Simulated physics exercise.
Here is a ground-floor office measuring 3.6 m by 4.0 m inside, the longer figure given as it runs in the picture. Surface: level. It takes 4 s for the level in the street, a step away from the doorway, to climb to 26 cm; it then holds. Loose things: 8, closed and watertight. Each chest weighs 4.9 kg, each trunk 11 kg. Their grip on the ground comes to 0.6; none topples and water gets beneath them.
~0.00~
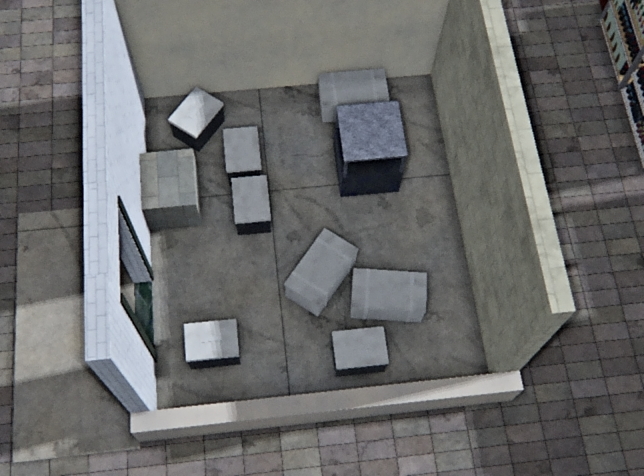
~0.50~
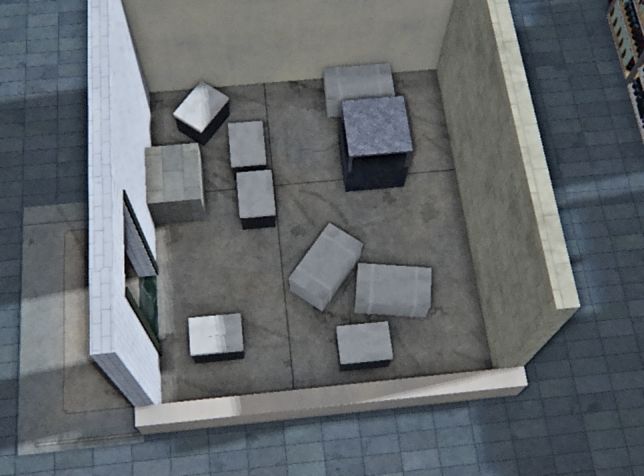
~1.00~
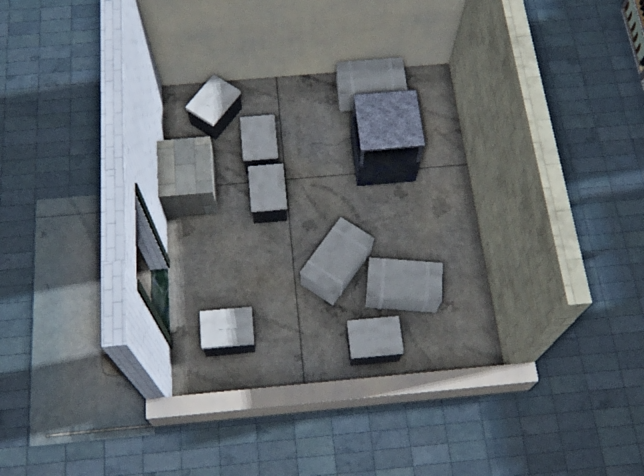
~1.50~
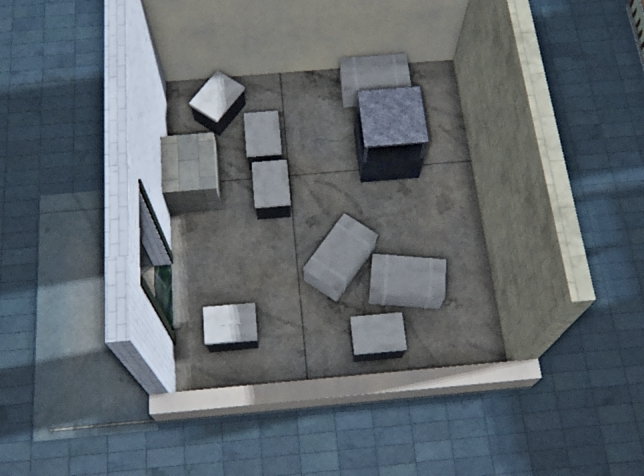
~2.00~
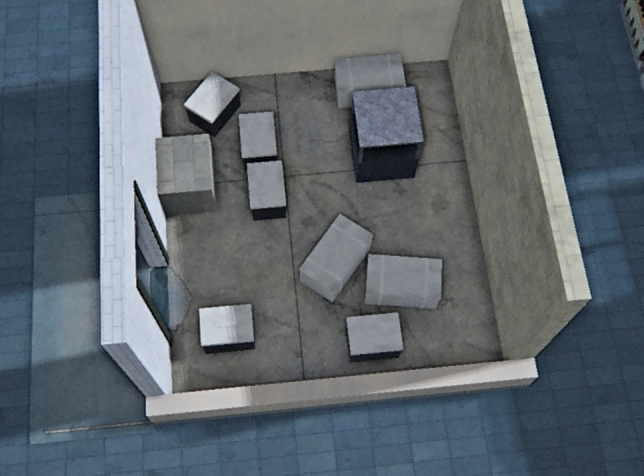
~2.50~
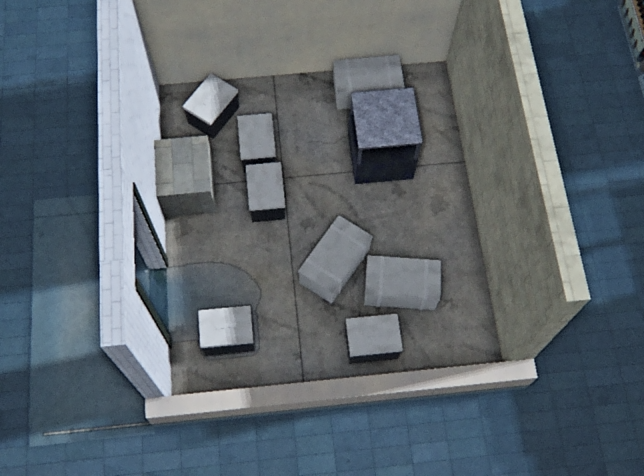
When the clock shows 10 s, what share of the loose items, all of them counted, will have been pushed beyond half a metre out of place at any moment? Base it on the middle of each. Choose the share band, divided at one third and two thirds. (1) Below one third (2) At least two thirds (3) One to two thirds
The answer is 3.
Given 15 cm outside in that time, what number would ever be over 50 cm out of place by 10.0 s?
So the tally would be 5.
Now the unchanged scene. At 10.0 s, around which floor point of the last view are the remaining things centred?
(342, 180).
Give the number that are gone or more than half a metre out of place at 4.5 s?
Tally at that time: 1.
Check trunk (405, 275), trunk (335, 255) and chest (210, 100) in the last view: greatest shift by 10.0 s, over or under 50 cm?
Same order as the question: Greater, greater, smaller.
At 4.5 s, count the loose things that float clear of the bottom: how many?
Then: 2.
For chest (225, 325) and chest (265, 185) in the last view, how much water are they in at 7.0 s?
First about 10 cm, second about 3 cm.
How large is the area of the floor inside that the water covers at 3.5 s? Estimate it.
Wet area: Approx. 3.5 m2.
After 3.5 s 0 of 8 are over 50 cm from their spots; 0 afloat.
After 4.5 s 1 of 8 are over 50 cm from their spots; 2 afloat.
After 7.0 s 5 of 8 are over 50 cm from their spots; 4 afloat.
After 10.0 s 5 of 8 are over 50 cm from their spots, and 5 have been at some point; 8 afloat.
